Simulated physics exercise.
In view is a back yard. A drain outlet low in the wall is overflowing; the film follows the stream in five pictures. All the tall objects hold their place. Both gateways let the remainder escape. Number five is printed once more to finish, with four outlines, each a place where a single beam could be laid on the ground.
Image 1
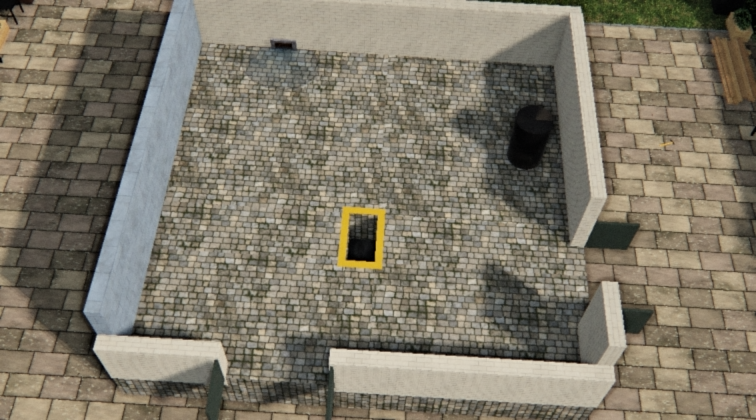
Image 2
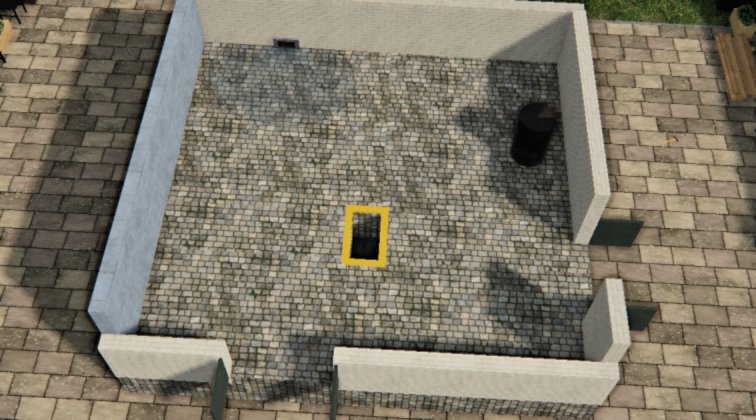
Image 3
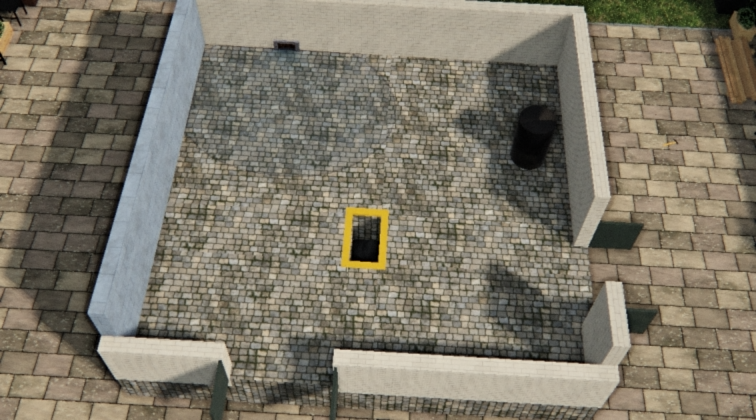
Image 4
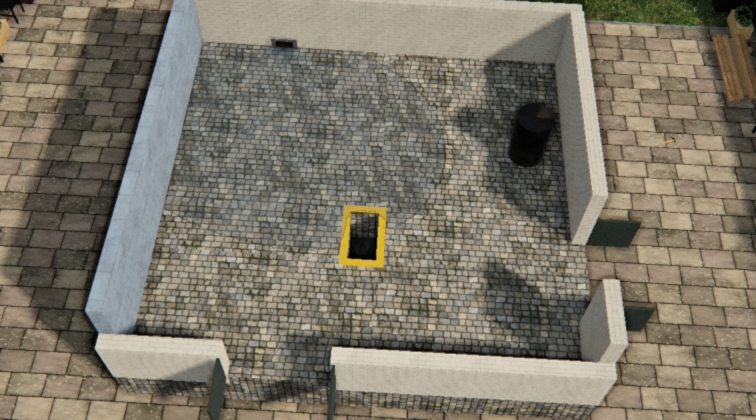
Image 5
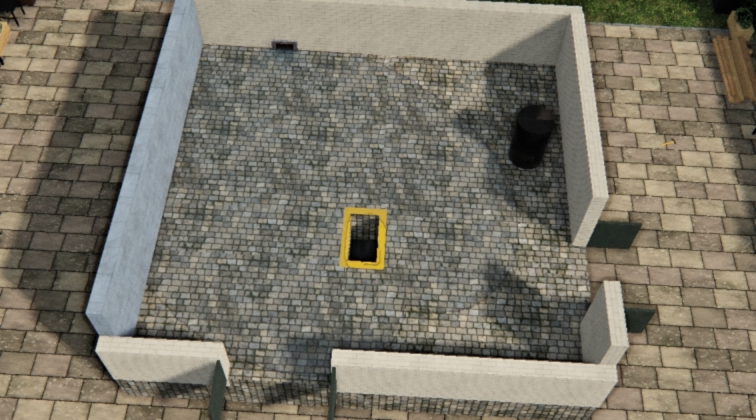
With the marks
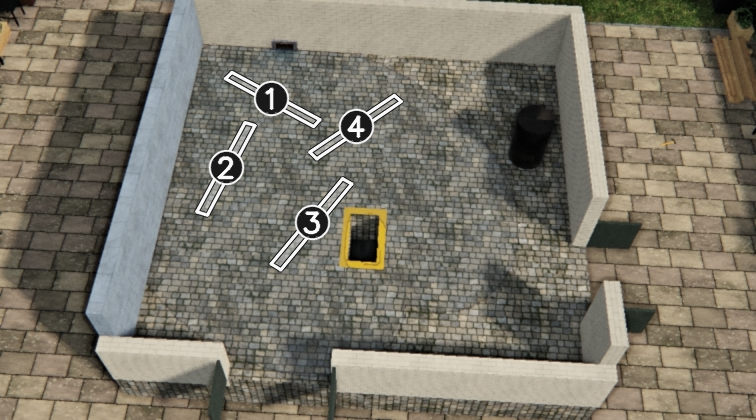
To begin with, a small damp patch shows below a dark outlet in the back wall of a walled, cobbled yard. The water spreads steadily toward the viewer and to the right, reaching the yellow-framed drain, then covers much of the paving, while the black cylinder stays still.
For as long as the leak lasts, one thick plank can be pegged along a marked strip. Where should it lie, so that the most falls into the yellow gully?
Spot 2.
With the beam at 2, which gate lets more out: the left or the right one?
The right one.
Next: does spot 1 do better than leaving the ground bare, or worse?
It is worse.
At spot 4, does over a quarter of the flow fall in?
No.
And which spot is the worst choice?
3.
On the marked copy, 1 from (228, 75) to (316, 123); 2 from (202, 213) to (250, 124); 3 from (276, 266) to (347, 181); 4 from (313, 155) to (397, 98).
If 1 is chosen, about 12 % of the stream runs into the yellow gully, about 86 % out by the gates.
If 2 is chosen, about 19 % of the stream runs into the yellow gully, about 78 % out by the gates.
If 3 is chosen, about 4 % of the stream runs into the yellow gully, about 92 % out by the gates.
If 4 is chosen, about 11 % of the stream runs into the yellow gully, about 84 % out by the gates.
